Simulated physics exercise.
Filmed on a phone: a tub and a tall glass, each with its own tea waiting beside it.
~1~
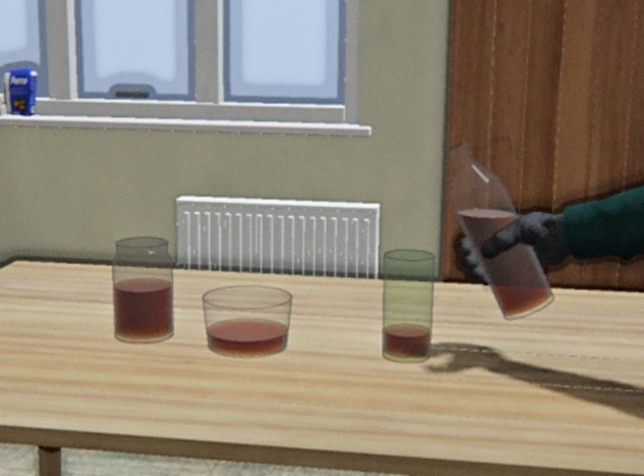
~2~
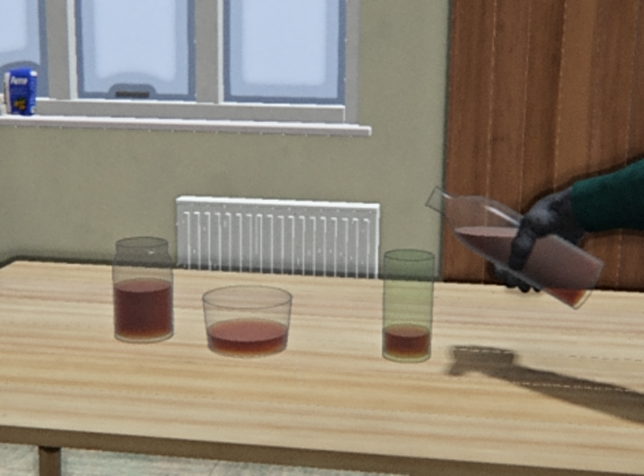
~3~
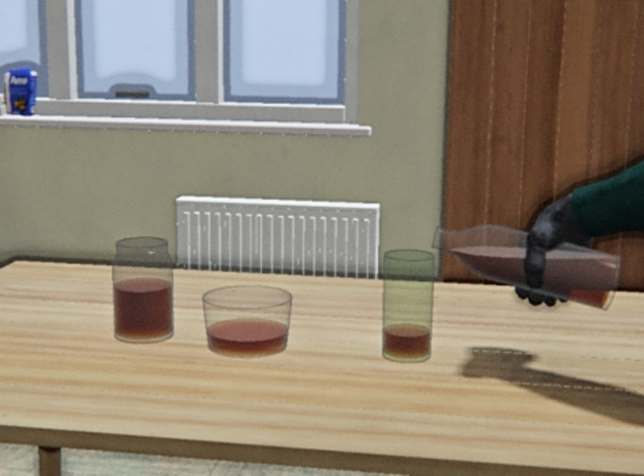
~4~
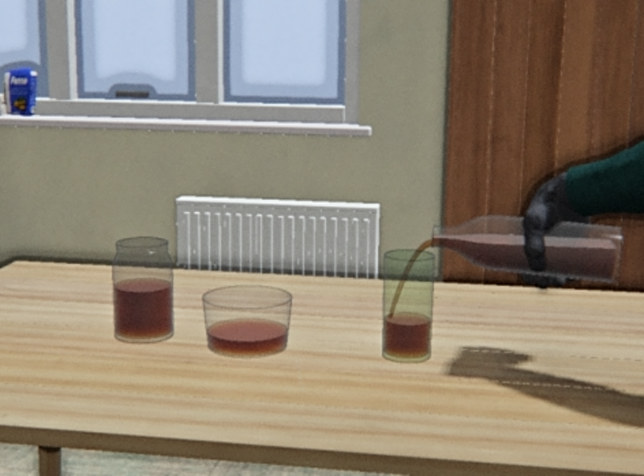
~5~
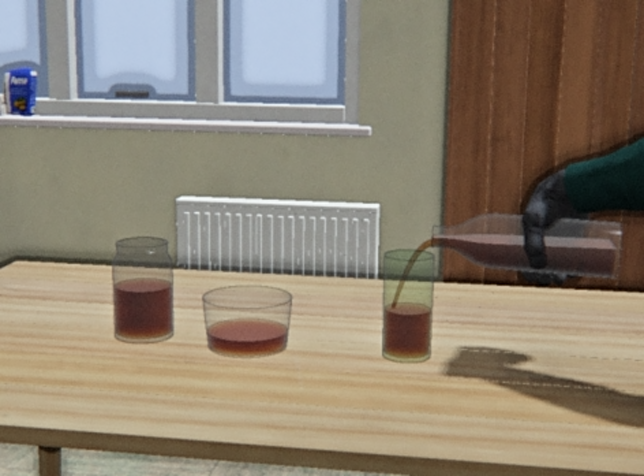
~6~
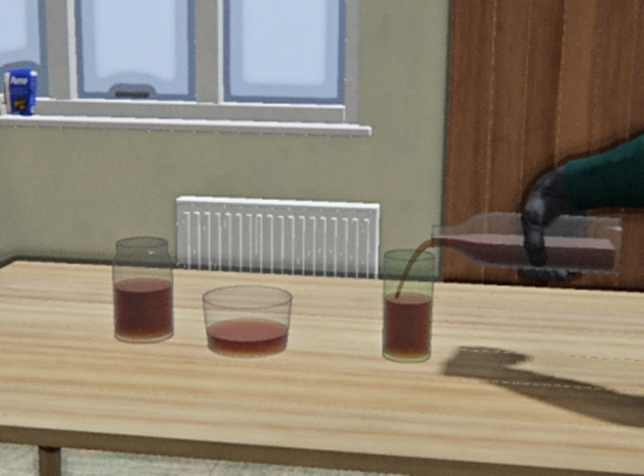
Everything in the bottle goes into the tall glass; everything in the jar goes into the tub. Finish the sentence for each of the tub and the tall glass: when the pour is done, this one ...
The tub takes it all; the tall glass runs over.
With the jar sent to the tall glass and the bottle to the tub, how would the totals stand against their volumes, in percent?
In order, around 100 and 100 percent.
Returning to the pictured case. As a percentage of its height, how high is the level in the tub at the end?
Roughly 75 per cent of the height.
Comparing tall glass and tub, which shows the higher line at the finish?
That would be the right one.
Next, the tall glass is nearly full.
After that, the tall glass is full to the brim with a puddle round it.
Finally, the tub is about three quarters full; the tall glass is full to the brim with a puddle round it.
